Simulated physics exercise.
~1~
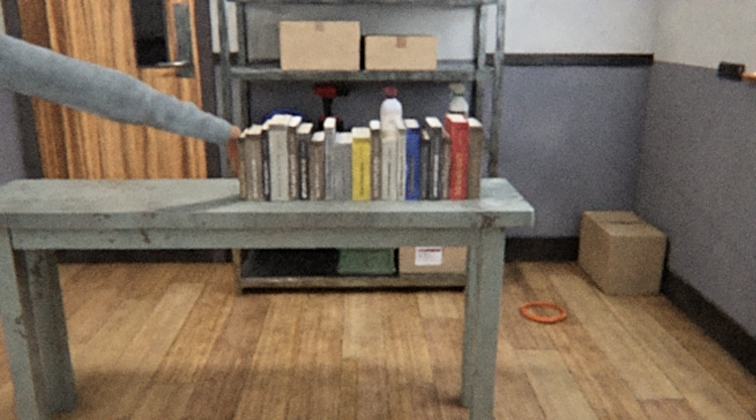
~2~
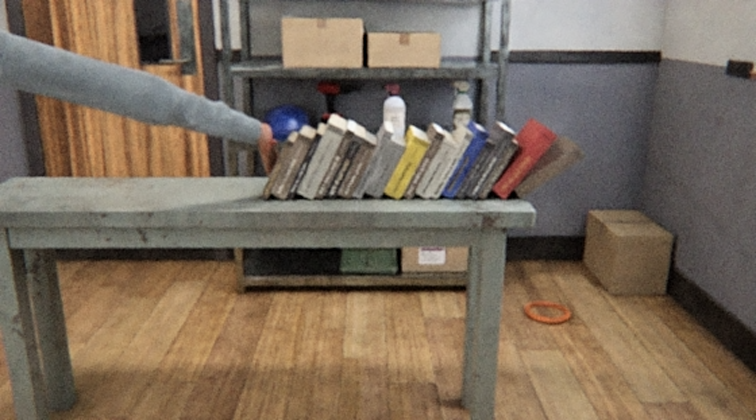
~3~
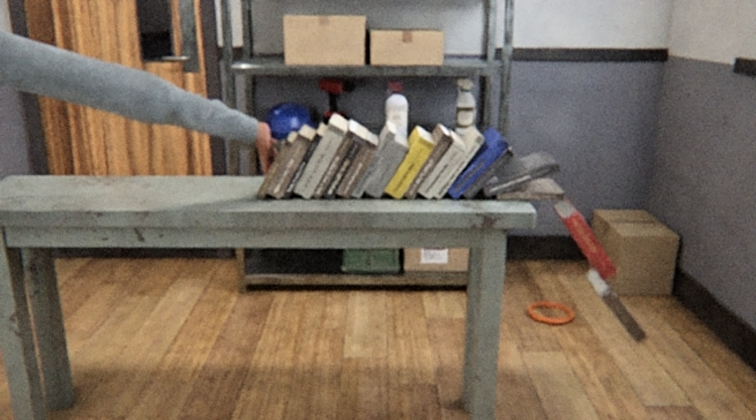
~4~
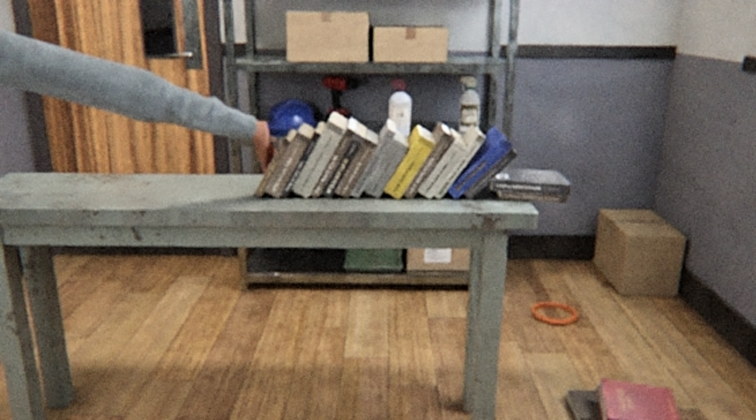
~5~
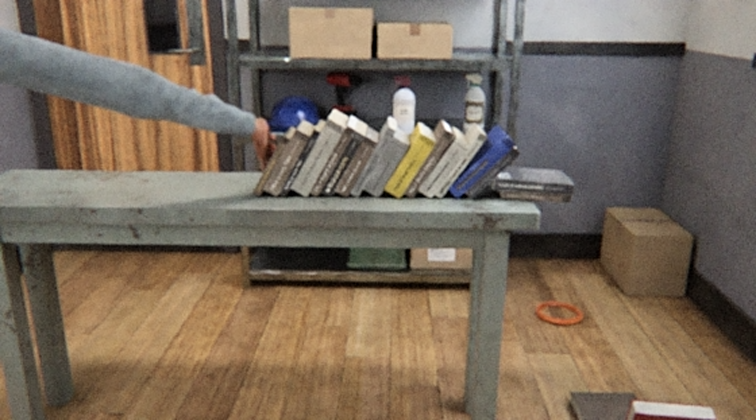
A grey-sleeved arm reaches in from the left to a row of upright books, mostly grey and brown with a yellow, a blue and a red one, on a worn grey-green bench. The bench is seen from the front in a wood-floored storeroom, with metal shelving behind and a cardboard box and orange ring at right. The hand pushes the row, and the books tilt rightward. The red book and the end book tumble off the right edge to the floor. The others stay leaning, blue included, beside books lying flat at the edge, the hand still against them.
